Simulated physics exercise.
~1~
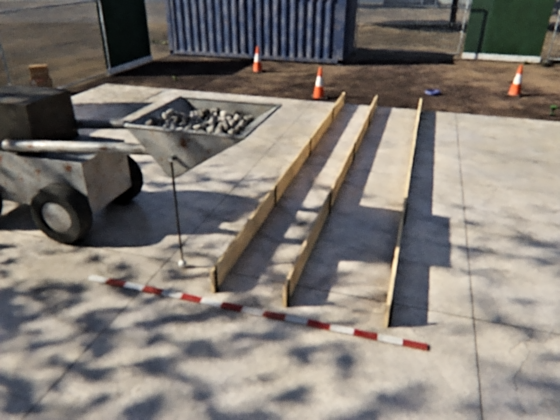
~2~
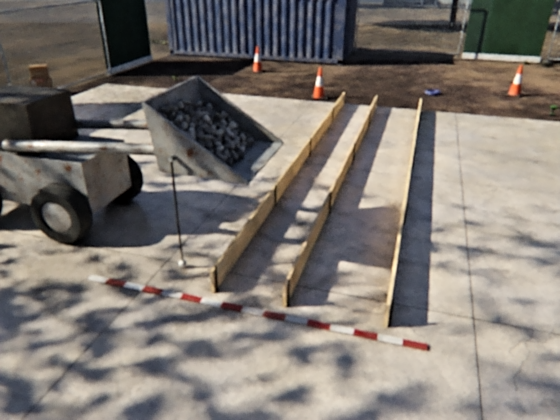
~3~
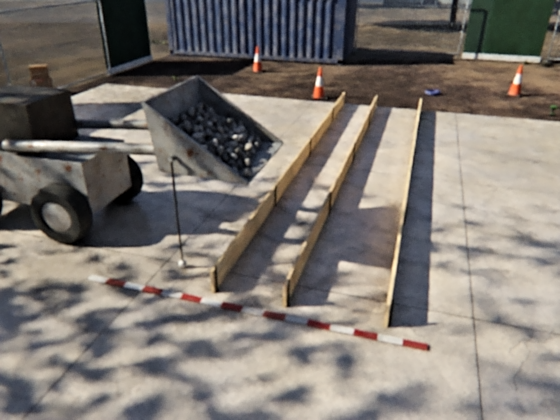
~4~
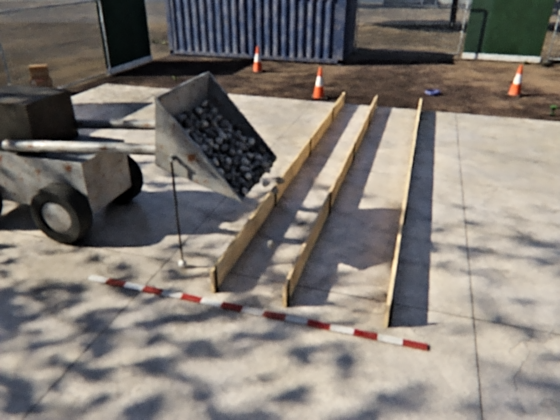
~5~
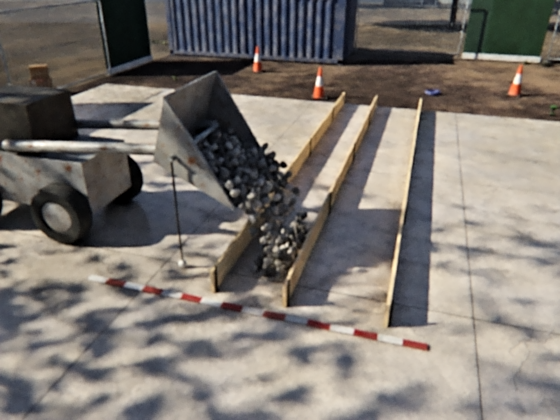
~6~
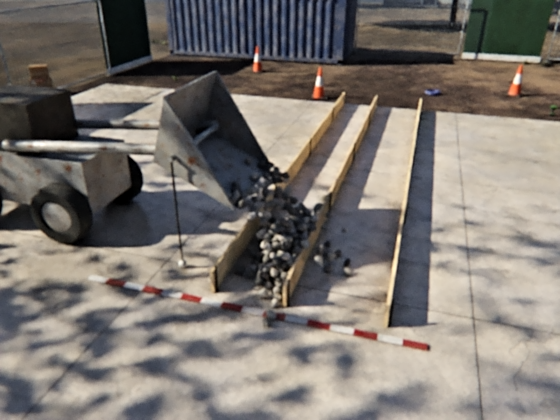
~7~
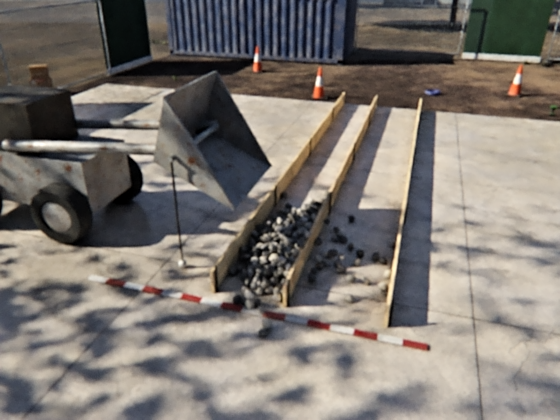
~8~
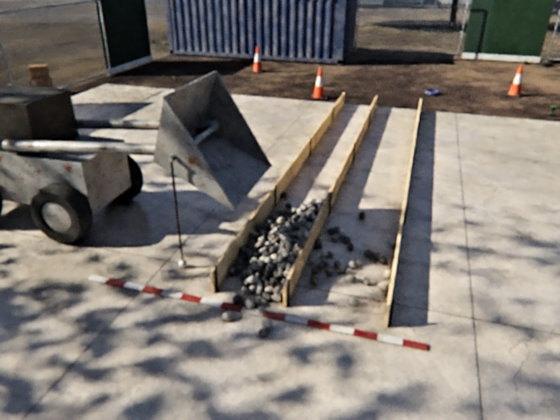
At the start, a grey metal bucket heaped with grey stones sits beside a wheeled loader on sunlit concrete, left of three long wooden planks and behind a red and white striped pole. The bucket tilts down toward the right, and the stones stay inside. After barely moving for a moment, it tips more steeply. The stones then slide over its lip and pour between the two nearest planks, with a few spilling past the middle one. Finally, the emptied bucket stays tilted, with most stones piled in the near bay, some scattered in the far bay and a couple near the striped pole.
